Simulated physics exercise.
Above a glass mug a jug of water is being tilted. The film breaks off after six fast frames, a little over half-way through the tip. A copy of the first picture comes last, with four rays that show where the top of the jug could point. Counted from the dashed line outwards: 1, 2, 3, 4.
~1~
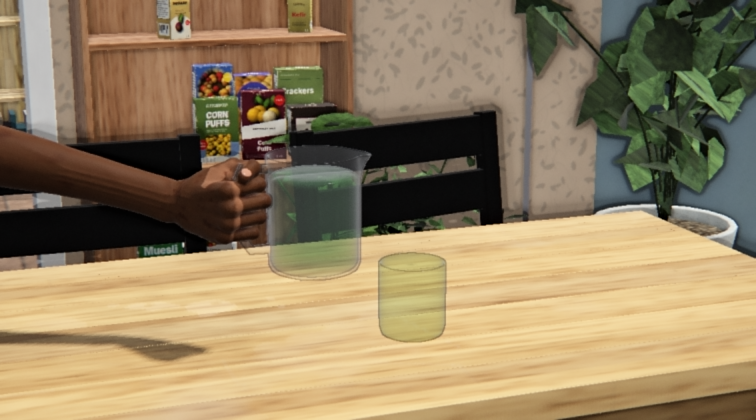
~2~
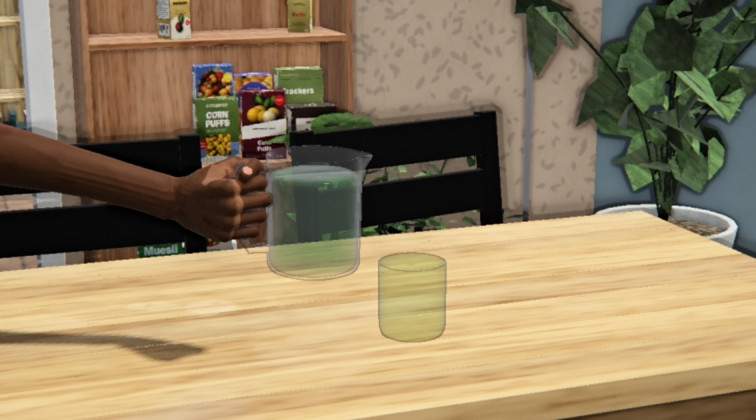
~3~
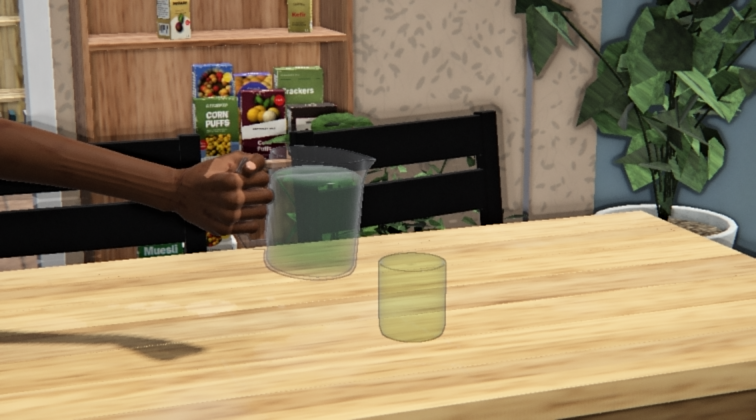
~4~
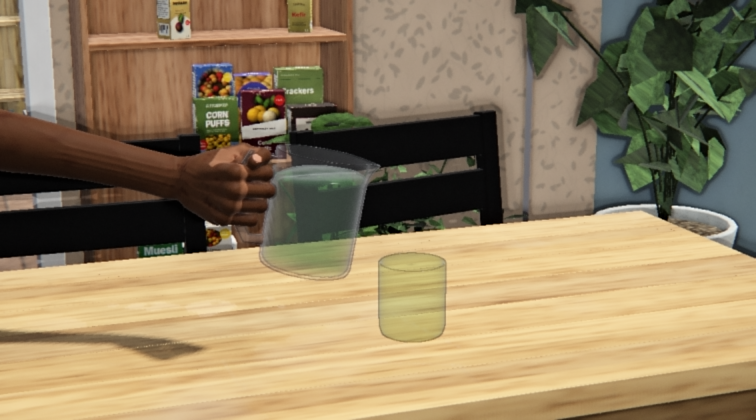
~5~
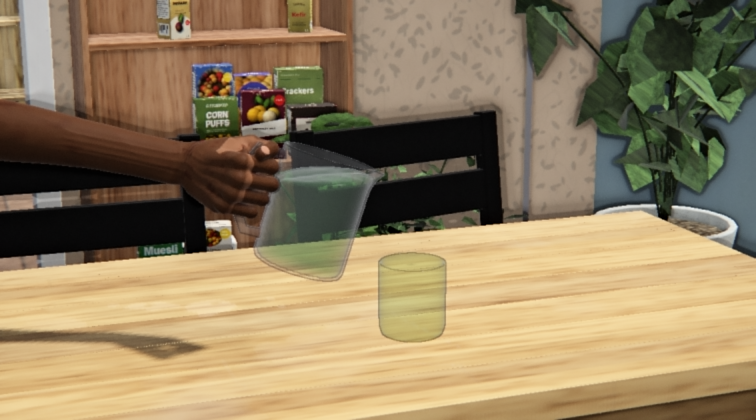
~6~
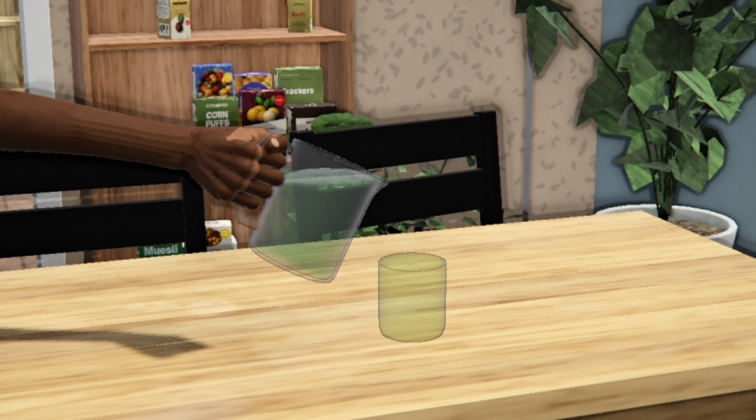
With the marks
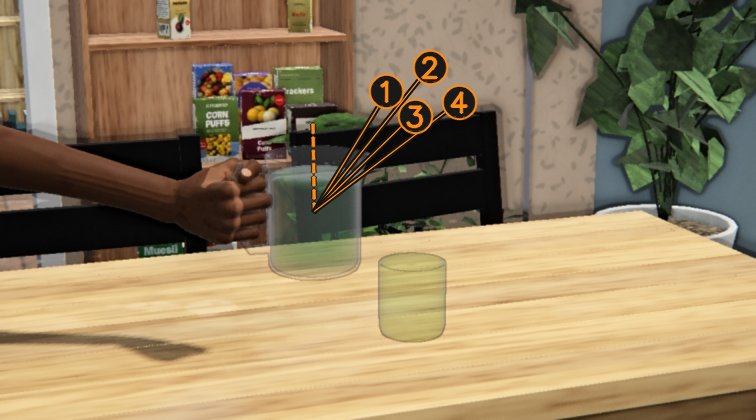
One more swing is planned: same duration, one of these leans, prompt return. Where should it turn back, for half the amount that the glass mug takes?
Take 3.
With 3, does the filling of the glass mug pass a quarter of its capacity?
Yes, it does.
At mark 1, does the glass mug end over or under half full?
Under half.
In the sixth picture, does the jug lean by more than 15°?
Yes.
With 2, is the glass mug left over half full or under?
Under half.
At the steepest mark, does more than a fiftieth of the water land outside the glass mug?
No.
On the marked copy, 1 at (378, 106); 2 at (419, 80); 3 at (401, 126); 4 at (445, 111).
If 1 is chosen, the glass mug ends with about 16 % of what it can hold.
If 2 is chosen, the glass mug ends with about 30 % of what it can hold.
If 3 is chosen, the glass mug ends with about 48 % of what it can hold.
If 4 is chosen, the glass mug ends with about 70 % of what it can hold.
